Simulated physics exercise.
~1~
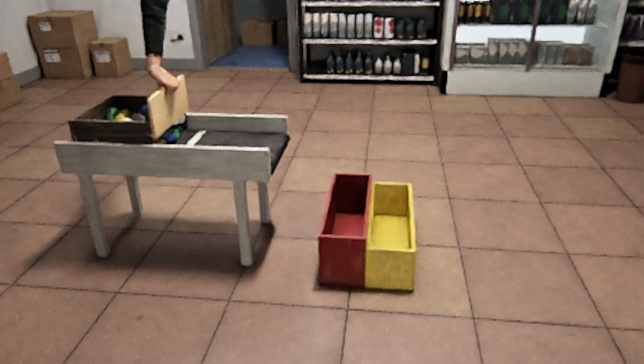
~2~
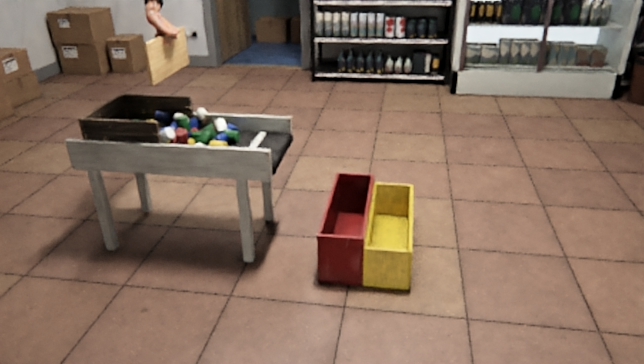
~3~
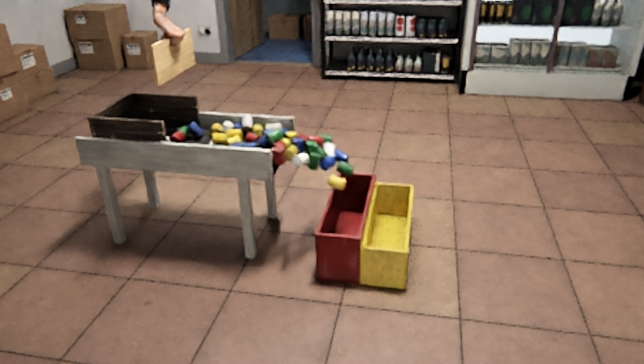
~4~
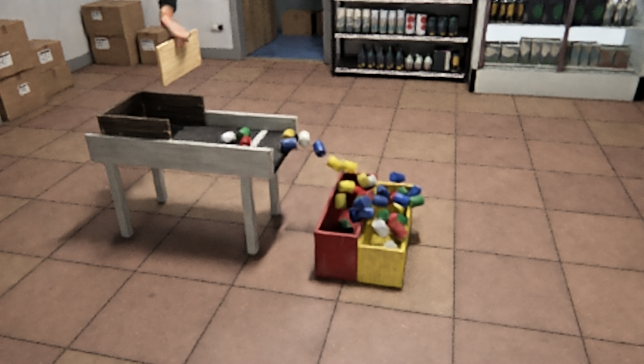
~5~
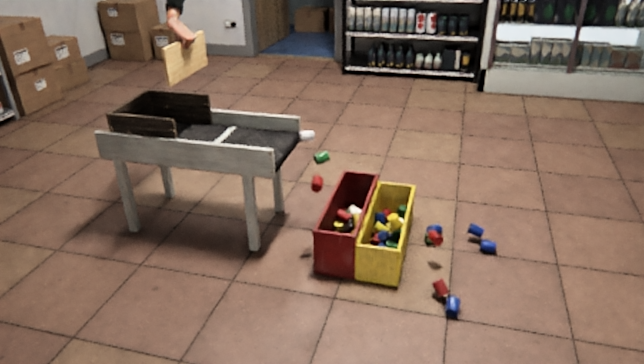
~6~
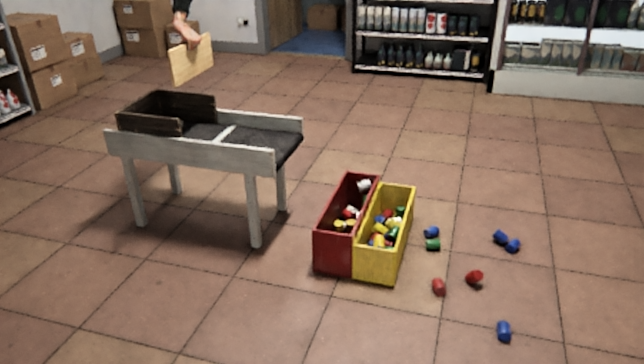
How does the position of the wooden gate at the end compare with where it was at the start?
At the start the gate stands at the end of the black pen, holding back the jars. By the end it is held up in the air by a hand, clear above the pen and belt.
